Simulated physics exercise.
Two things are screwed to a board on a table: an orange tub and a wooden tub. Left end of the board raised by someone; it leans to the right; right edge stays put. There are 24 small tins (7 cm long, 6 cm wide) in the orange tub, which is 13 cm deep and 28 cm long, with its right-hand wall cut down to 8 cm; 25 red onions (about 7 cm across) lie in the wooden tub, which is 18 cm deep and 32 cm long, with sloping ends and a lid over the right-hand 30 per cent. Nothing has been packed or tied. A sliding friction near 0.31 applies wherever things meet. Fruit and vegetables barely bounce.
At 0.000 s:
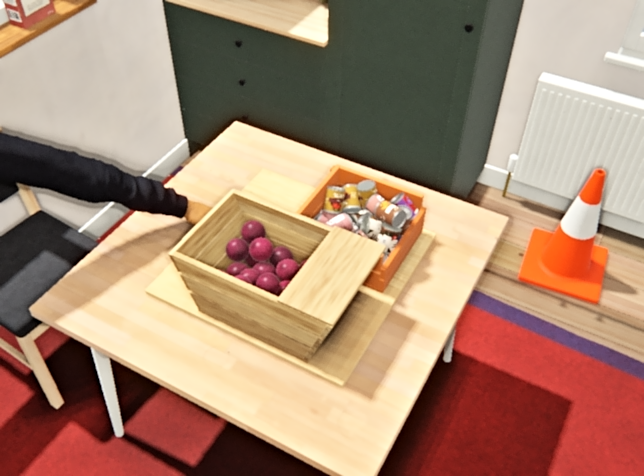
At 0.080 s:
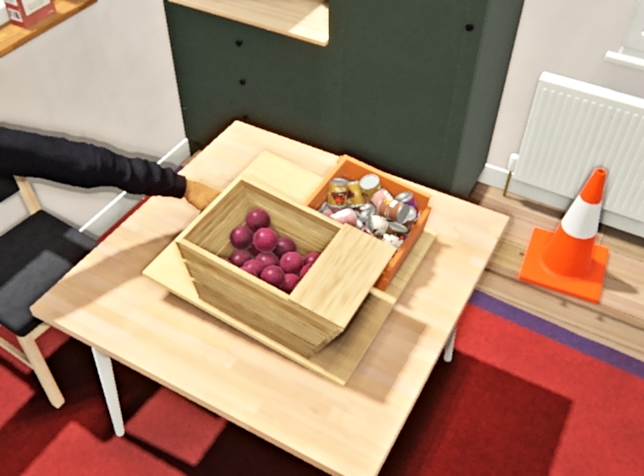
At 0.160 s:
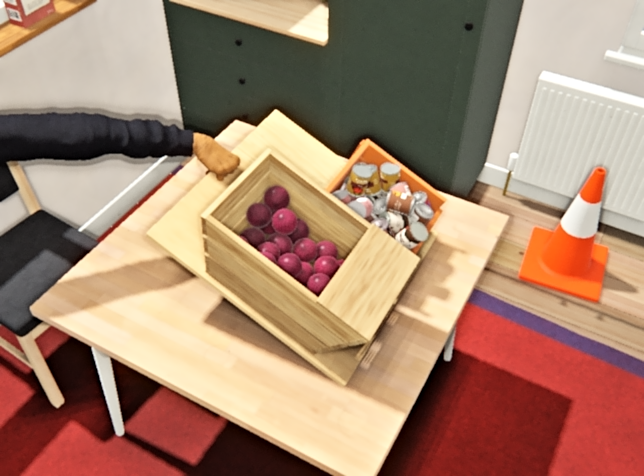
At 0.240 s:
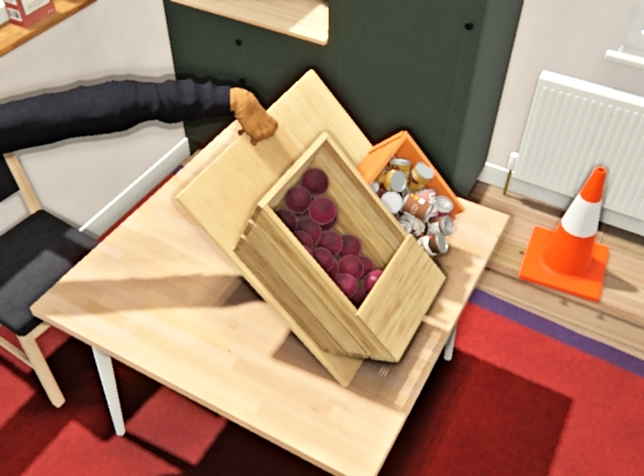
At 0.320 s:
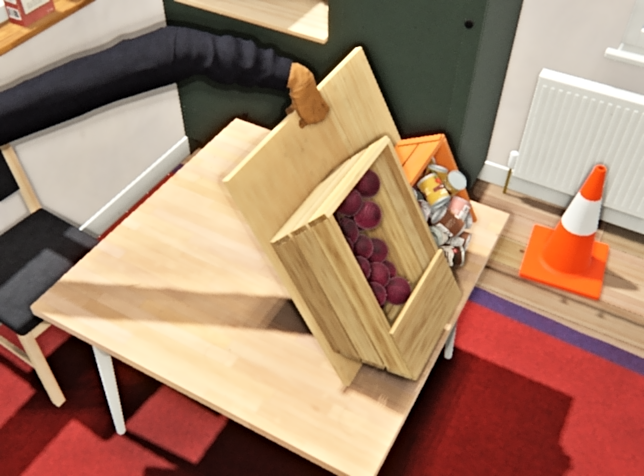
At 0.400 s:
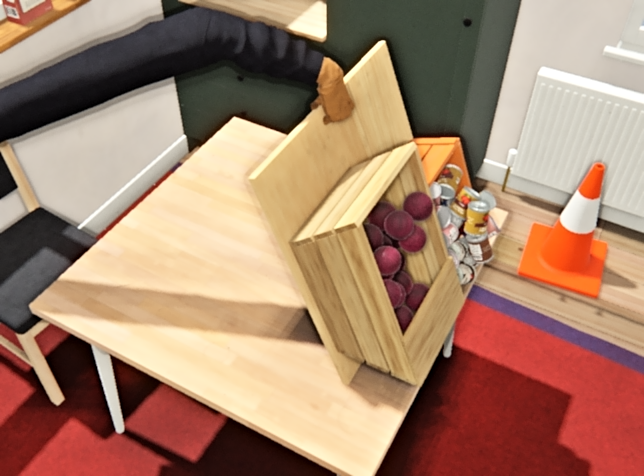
On a table, a hand tilts a board rightward and tins spill from an orange tub.
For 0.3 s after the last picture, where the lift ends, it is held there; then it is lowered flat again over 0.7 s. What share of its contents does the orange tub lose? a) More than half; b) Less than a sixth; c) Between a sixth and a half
The answer is a.
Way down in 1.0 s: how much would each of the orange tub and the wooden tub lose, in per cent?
Then the orange tub sheds 80 %, while the wooden tub sheds 30 %.
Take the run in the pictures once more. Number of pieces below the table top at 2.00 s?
Estimate - about 25 in total.
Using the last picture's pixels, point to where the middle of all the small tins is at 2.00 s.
Close to (554, 463).
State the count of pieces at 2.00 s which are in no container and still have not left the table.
Count: Around 0.
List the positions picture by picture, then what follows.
In the first picture (each is followed by its nearest rim corner in this view, unless another is named), orange tub (by its farthest rim corner), (340, 166); wooden tub, (329, 323); 0° from level; none out.
The second picture shows orange tub, (348, 158); wooden tub, (339, 325); 7° from level.
The third picture shows wooden tub, (364, 336); 24° from level.
The fourth picture shows wooden tub, (393, 356); 44° from level.
The fifth picture shows wooden tub, (412, 374); 61° from level.
The sixth picture shows wooden tub, (417, 380); 68° from level; 6 out, the lowest tin at (461, 274).
After 0.66 s, tilt 68°; orange tub 7 in, 17 out and wooden tub 17 in, 8 out.
After 0.98 s, tilt 44°; orange tub 6 in, 18 out and wooden tub 17 in, 8 out.
After 1.42 s, tilt 0°; orange tub 6 in, 18 out and wooden tub 17 in, 8 out.
Final count (at 2.00 s), orange tub 6 in, 18 out and wooden tub 17 in, 8 out. Asked share, 18 of 24, 75 per cent.
